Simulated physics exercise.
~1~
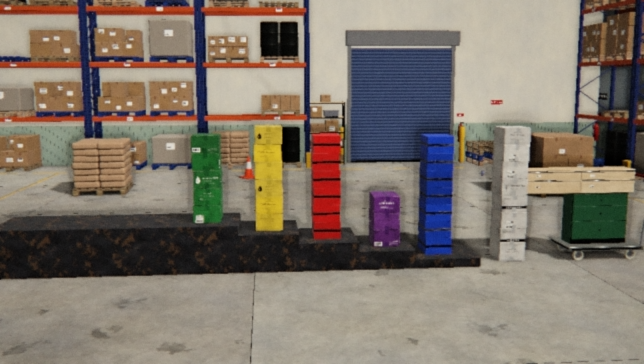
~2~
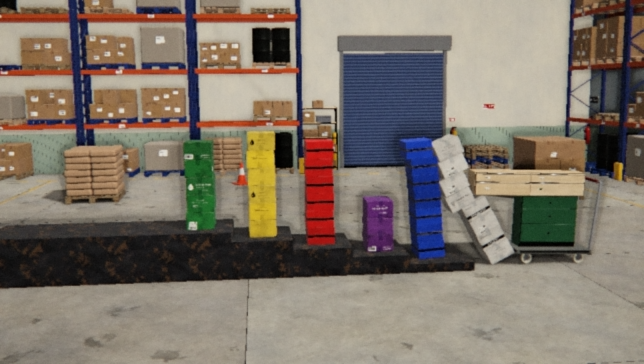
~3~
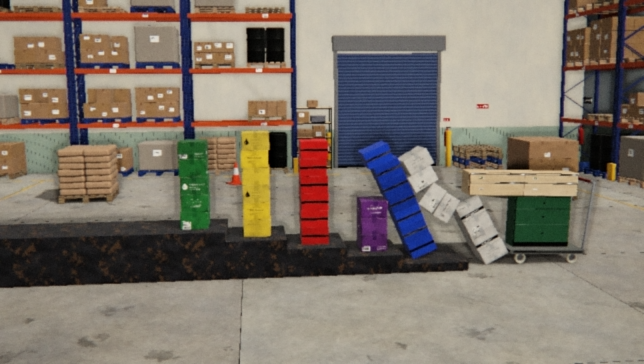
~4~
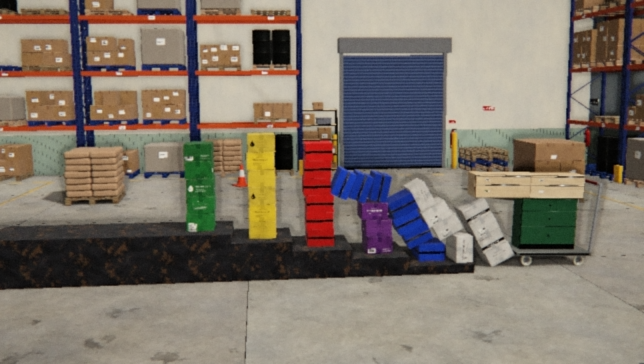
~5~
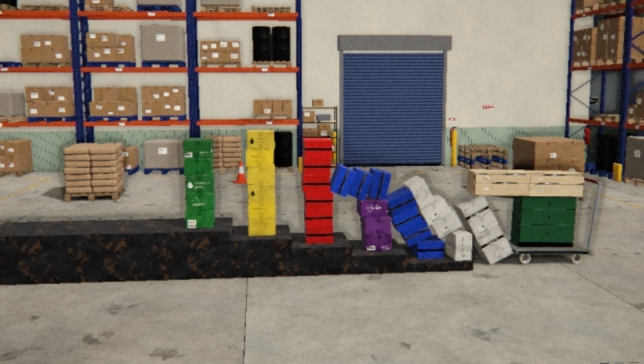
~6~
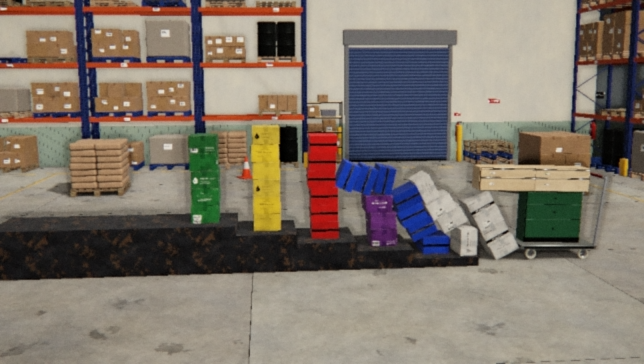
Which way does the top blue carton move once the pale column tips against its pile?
The top blue carton moves to the left, tipping over the short purple pile toward the red column.
